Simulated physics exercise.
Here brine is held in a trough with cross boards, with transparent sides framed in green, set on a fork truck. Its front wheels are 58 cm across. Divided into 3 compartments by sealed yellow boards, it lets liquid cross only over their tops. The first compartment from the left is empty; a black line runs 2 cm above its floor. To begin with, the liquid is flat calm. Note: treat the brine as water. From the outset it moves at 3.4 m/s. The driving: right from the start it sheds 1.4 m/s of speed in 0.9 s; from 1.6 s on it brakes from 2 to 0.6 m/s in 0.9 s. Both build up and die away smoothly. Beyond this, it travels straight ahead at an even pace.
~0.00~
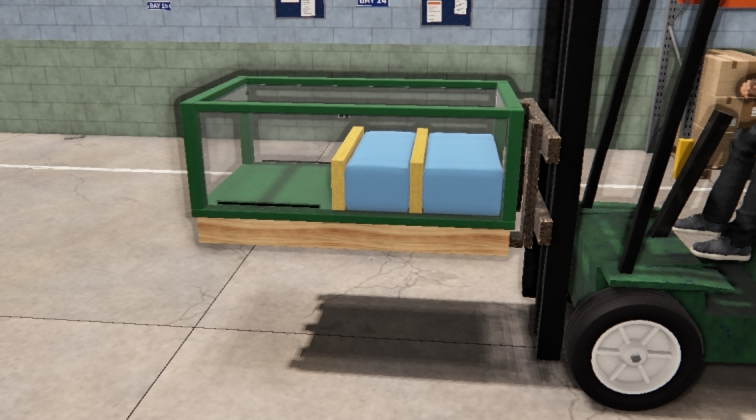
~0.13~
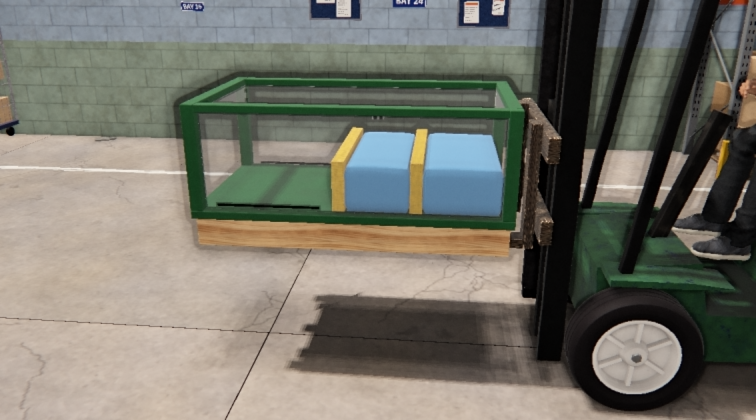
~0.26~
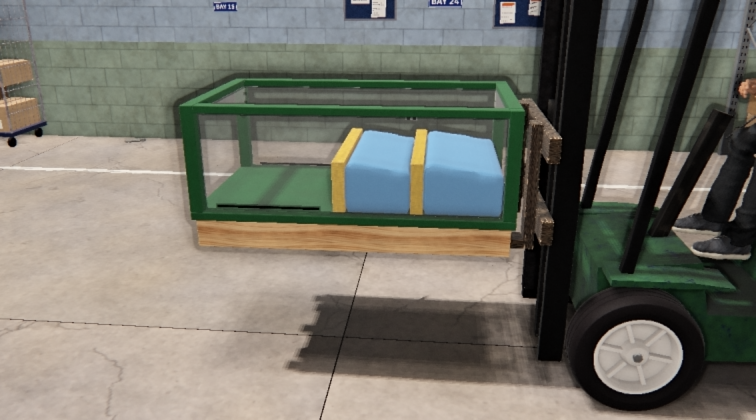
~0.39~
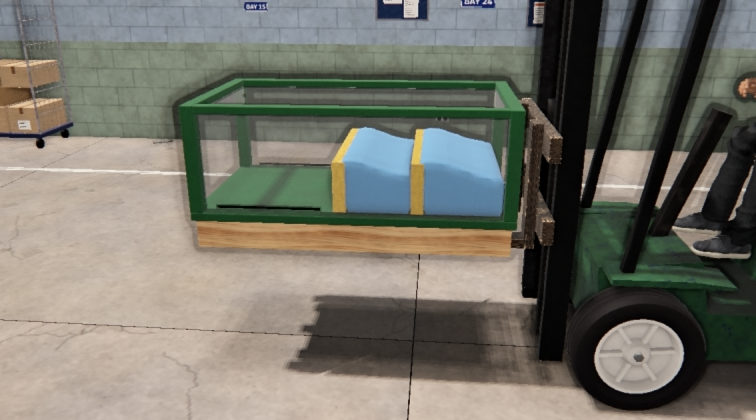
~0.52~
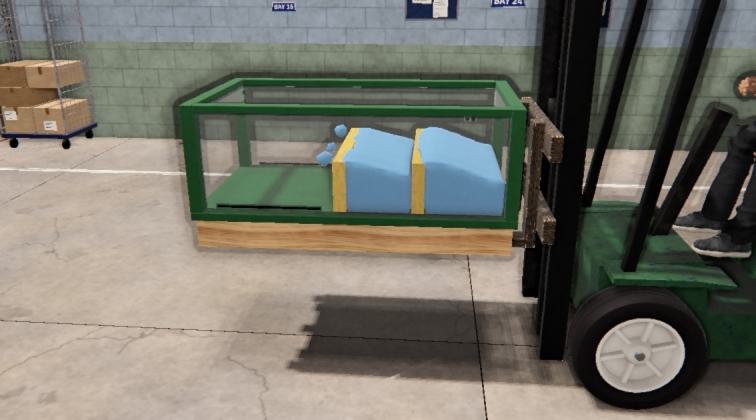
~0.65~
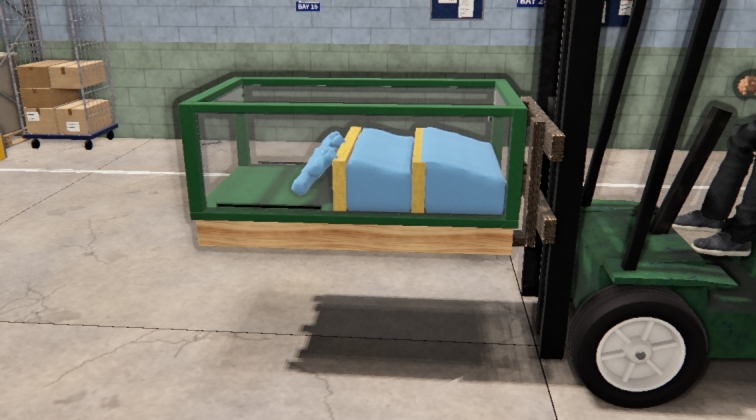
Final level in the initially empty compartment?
Below the mark.
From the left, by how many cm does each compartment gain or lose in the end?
From the left: 1 up, 1 up, 2 down.
Then, 1.25 s in, left to right it is 1, 22, 21 cm deep.
Then, 2.15 s in, left to right it is 1, 22, 20 cm deep.
Then, 3.05 s in, left to right it is 1, 23, 20 cm deep.
Then, 5.49 s in, left to right it is 1, 23, 20 cm deep.
